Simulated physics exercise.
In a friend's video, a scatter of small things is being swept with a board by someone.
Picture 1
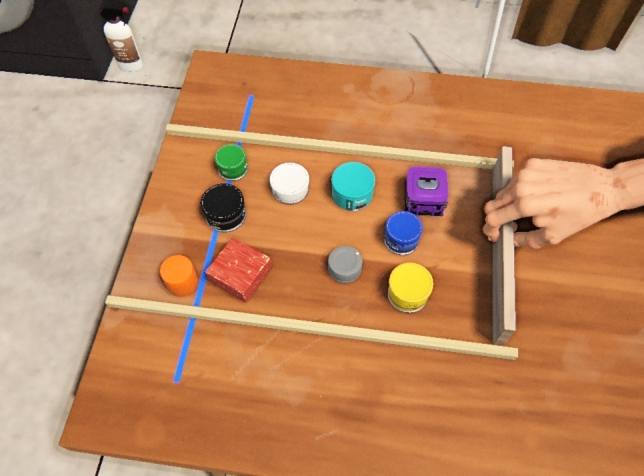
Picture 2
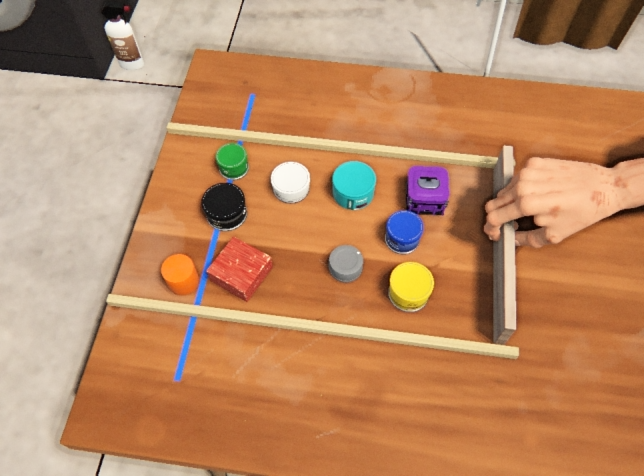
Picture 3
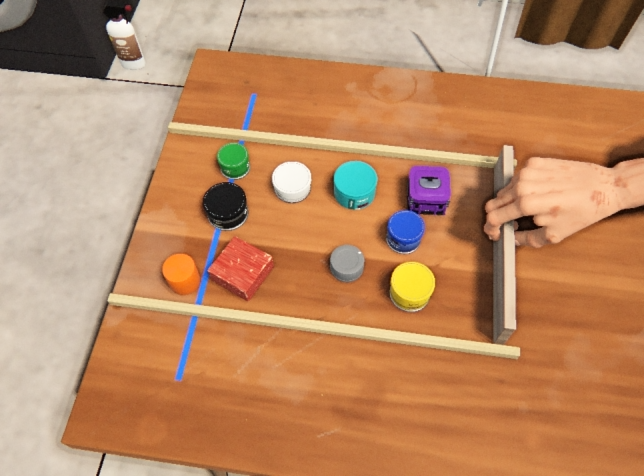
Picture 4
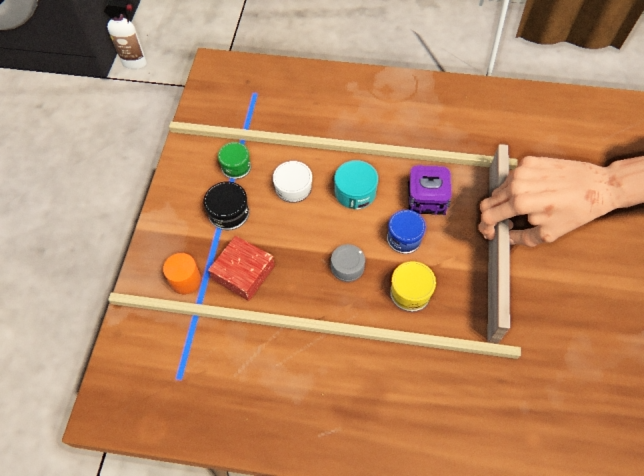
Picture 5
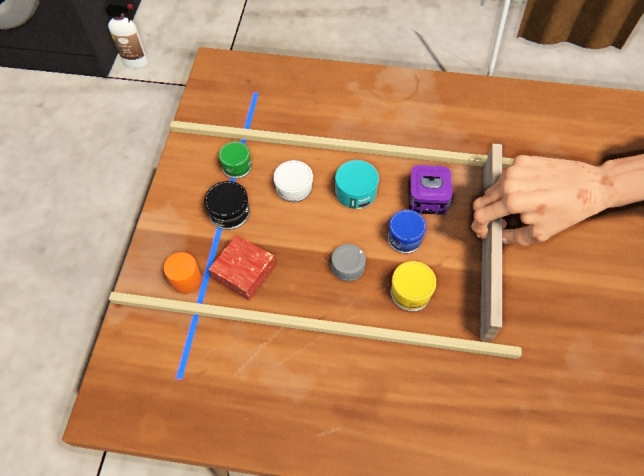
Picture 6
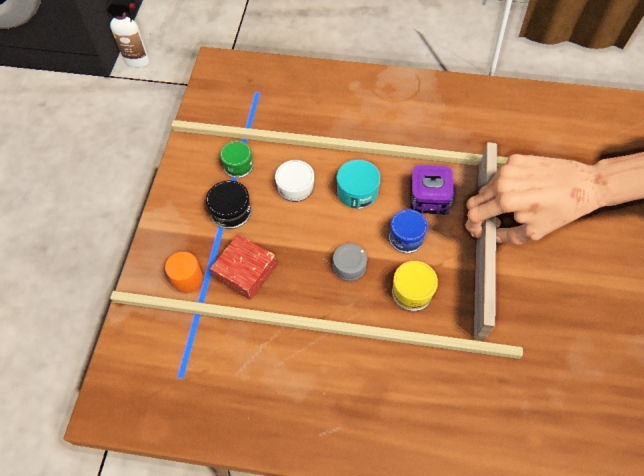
A hand at the right grips a grey board standing on a brown wooden table, seen from above at a slant, with pale floor beyond. Between two light wooden strips sit green, black, orange and red items near a blue line at left, white, turquoise and grey ones mid-table, and purple, blue and yellow ones nearer the board. The hand first barely moves, then slides the board slightly left, while the objects stay in place and the view drifts very faintly.
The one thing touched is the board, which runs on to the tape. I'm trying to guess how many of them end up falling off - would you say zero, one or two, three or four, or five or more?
I would say one or two.
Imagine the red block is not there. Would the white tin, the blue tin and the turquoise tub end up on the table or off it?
White tin - gone, blue tin - safe, turquoise tub - safe.
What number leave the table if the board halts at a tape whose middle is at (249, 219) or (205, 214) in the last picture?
In the first try the count is 0, and in the second it is 2.
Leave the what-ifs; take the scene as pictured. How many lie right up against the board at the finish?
It's touching 3 at the end.
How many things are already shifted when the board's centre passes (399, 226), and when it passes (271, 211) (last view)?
First 5, after that 10.
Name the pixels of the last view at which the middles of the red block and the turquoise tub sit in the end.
The red block stops around (146, 264); the turquoise tub around (177, 165).
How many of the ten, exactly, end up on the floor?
All told, 2.
Soon after, none off yet; orange lid at rest near (185, 273); green tin at rest near (237, 160); black pot at rest near (229, 205).
After that, none off yet; orange lid at rest near (185, 273); green tin displaced about its own width near (219, 151); black pot at rest near (228, 206).
And then, none off yet; orange lid displaced about its own width near (143, 277); green tin displaced about its own width near (209, 141); black pot displaced a little near (205, 203).
In the end, the number that fall off is one or two; gone, white tin and orange lid.
